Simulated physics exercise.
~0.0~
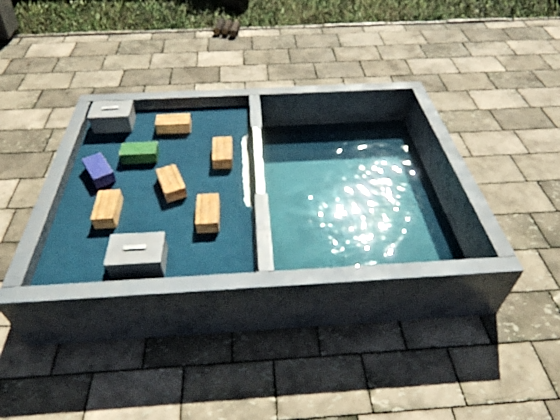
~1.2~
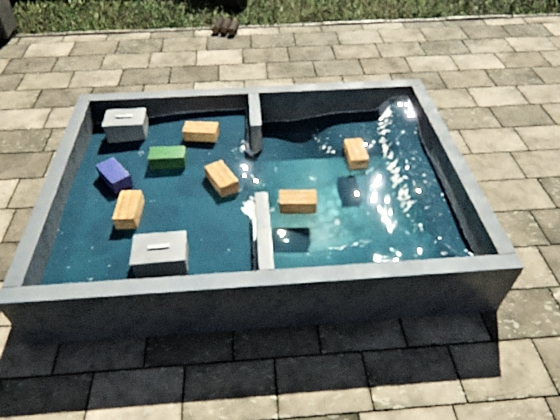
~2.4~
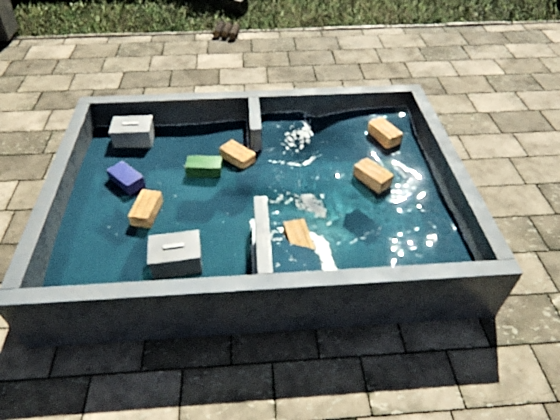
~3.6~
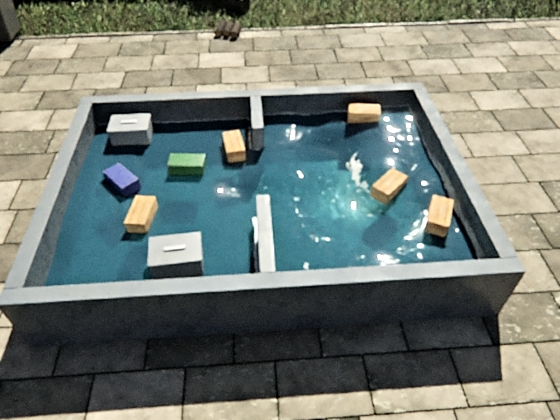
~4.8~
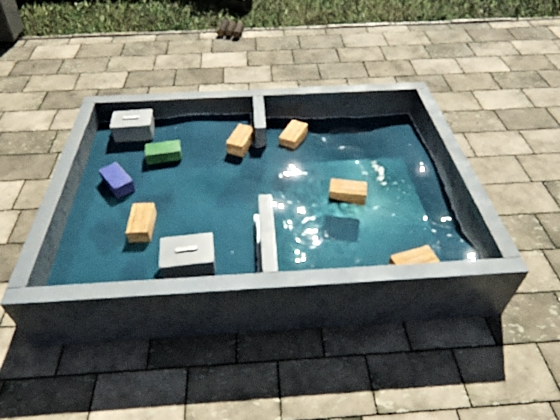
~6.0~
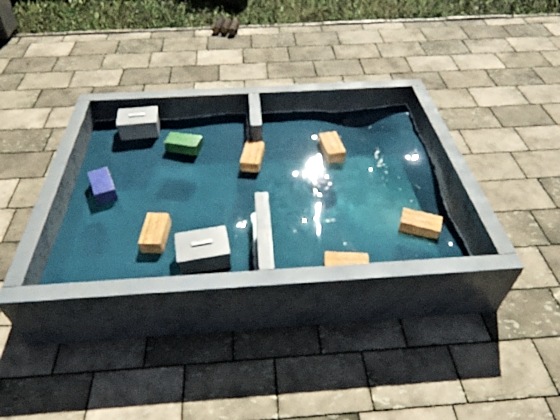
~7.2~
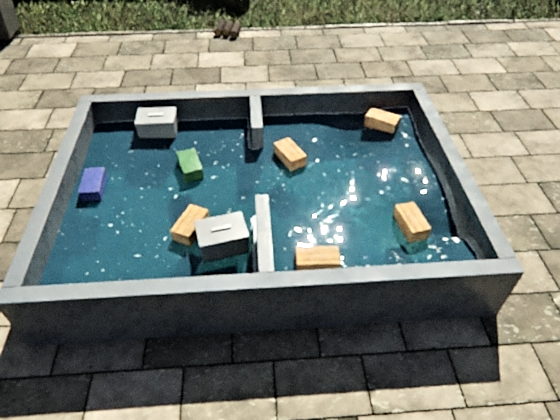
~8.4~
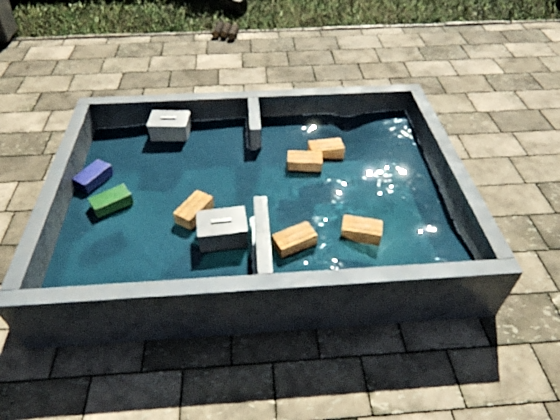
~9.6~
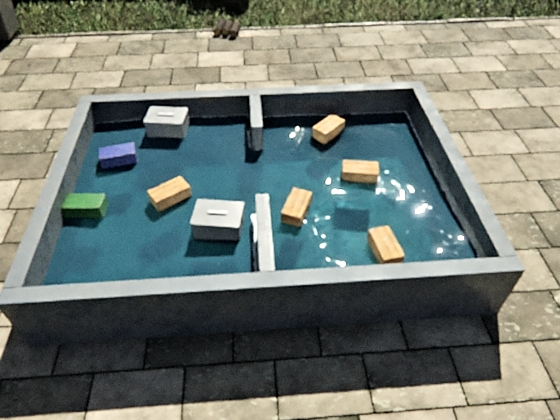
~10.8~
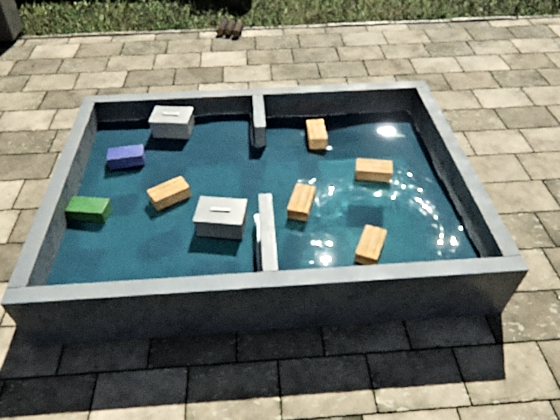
The footage shows a divided basin of water on paving, where several orange blocks drift from the left side through a gap in the divider and circulate on the right, while the green block, blue block and two pale boxes shift about and end still floating on the left.
